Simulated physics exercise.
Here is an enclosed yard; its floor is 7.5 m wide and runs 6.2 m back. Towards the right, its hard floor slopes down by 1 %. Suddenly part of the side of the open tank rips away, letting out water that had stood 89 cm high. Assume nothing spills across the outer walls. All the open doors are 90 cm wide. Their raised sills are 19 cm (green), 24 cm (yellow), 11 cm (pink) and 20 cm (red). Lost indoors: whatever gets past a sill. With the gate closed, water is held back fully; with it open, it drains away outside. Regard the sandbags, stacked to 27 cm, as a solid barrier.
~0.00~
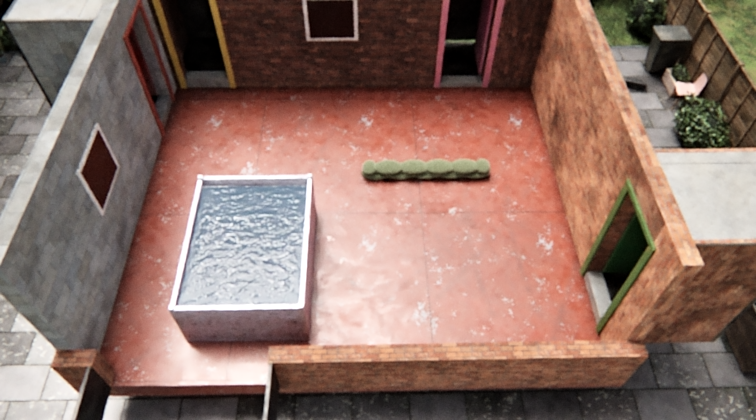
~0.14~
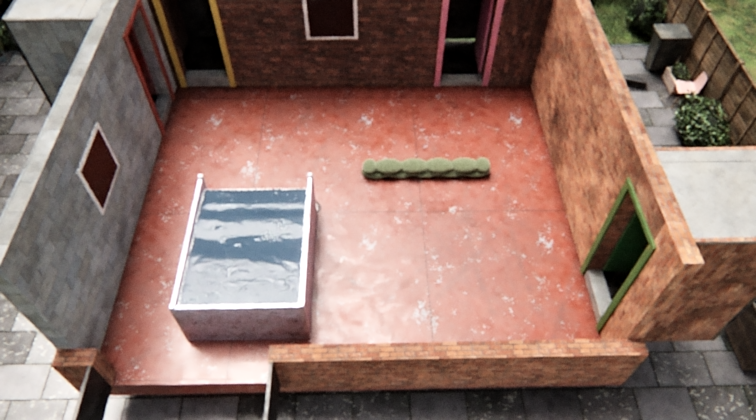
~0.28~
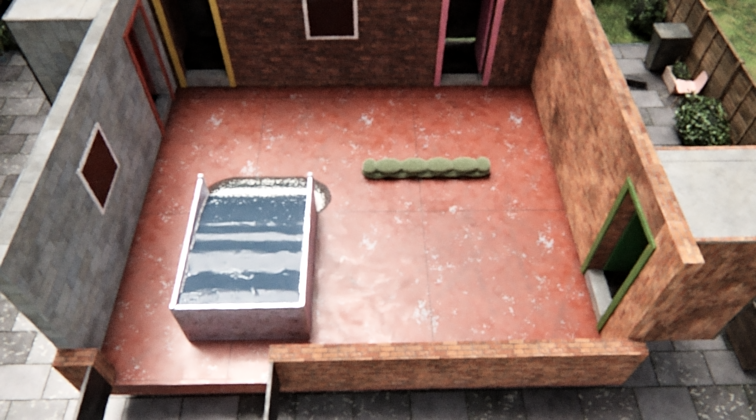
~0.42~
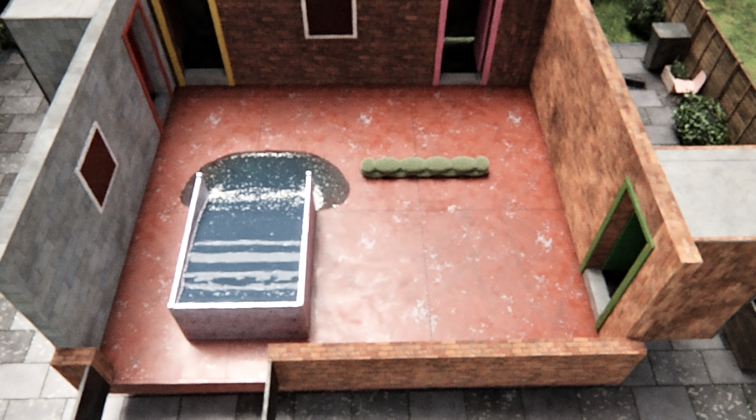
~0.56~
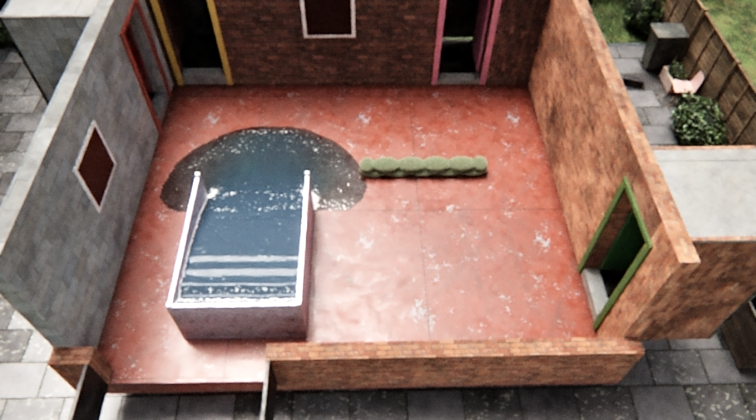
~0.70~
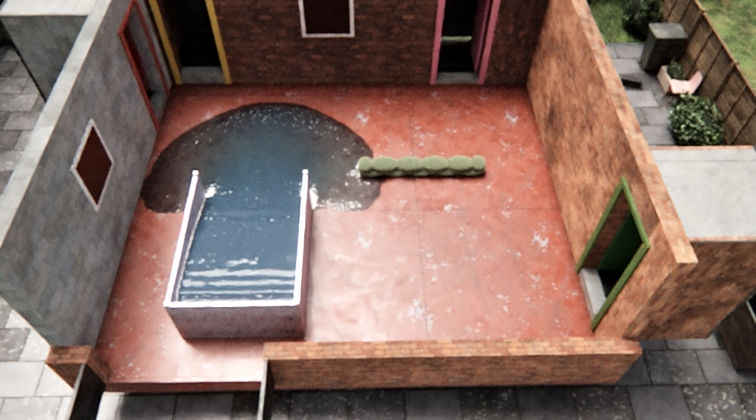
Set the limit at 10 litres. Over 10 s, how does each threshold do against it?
At the green door the water stays short of it. At the yellow door the water goes past it. At the pink door the water goes past it. At the red door the water goes past it.
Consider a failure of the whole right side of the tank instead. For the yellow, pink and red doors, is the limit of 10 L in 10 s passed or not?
Then: Yellow short of it, pink beyond it, red short of it.
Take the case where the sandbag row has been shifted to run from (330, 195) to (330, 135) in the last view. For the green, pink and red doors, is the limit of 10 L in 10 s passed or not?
Moved that way: Green holds, pink holds, red breaches it.
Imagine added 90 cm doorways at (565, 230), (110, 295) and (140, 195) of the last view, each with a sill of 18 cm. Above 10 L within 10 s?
Door 1: Lower; door 2: Lower; door 3: Lower.
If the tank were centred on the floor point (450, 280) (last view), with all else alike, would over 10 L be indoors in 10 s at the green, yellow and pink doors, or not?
Against the limit, the green door stays within it, the yellow door stays within it and the pink door exceeds it.
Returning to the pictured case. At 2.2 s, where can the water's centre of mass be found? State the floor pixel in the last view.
The water's centre is around (274, 160).
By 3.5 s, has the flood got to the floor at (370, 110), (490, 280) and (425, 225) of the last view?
First spot submerged, second not yet wet, third not yet wet.
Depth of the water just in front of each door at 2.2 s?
Depths: Green door 0 cm, yellow door 41 cm, pink door 12 cm, red door 26 cm.
After 1.4 s water covers 35 % of the floor and is deepest (42 cm) near (268, 85); green door not reached, yellow door 26 cm at the sill, 0 L in, pink door not reached, red door 12 cm at the sill, 0 L in.
After 2.2 s water covers 40 % of the floor and is deepest (46 cm) near (181, 85); green door not reached, yellow door 41 cm at the sill, 24 L in, pink door 12 cm at the sill, 0 L in, red door 26 cm at the sill, 3 L in.
After 3.5 s water covers 50 % of the floor and is deepest (34 cm) near (526, 92); green door not reached, yellow door 25 cm at the sill, 85 L in, pink door 12 cm at the sill, 4 L in, red door 24 cm at the sill, 48 L in.
After 6.0 s water covers 80 % of the floor and is deepest (22 cm) near (595, 348); green door 5 cm at the sill, 0 L in, yellow door 9 cm at the sill, 88 L in, pink door 10 cm at the sill, 6 L in, red door 8 cm at the sill, 53 L in.
After 10.0 s water covers 95 % of the floor and is deepest (14 cm) near (598, 359); green door 12 cm at the sill, 0 L in, yellow door 2 cm at the sill, 88 L in, pink door 11 cm at the sill, 39 L in, red door 2 cm at the sill, 53 L in.
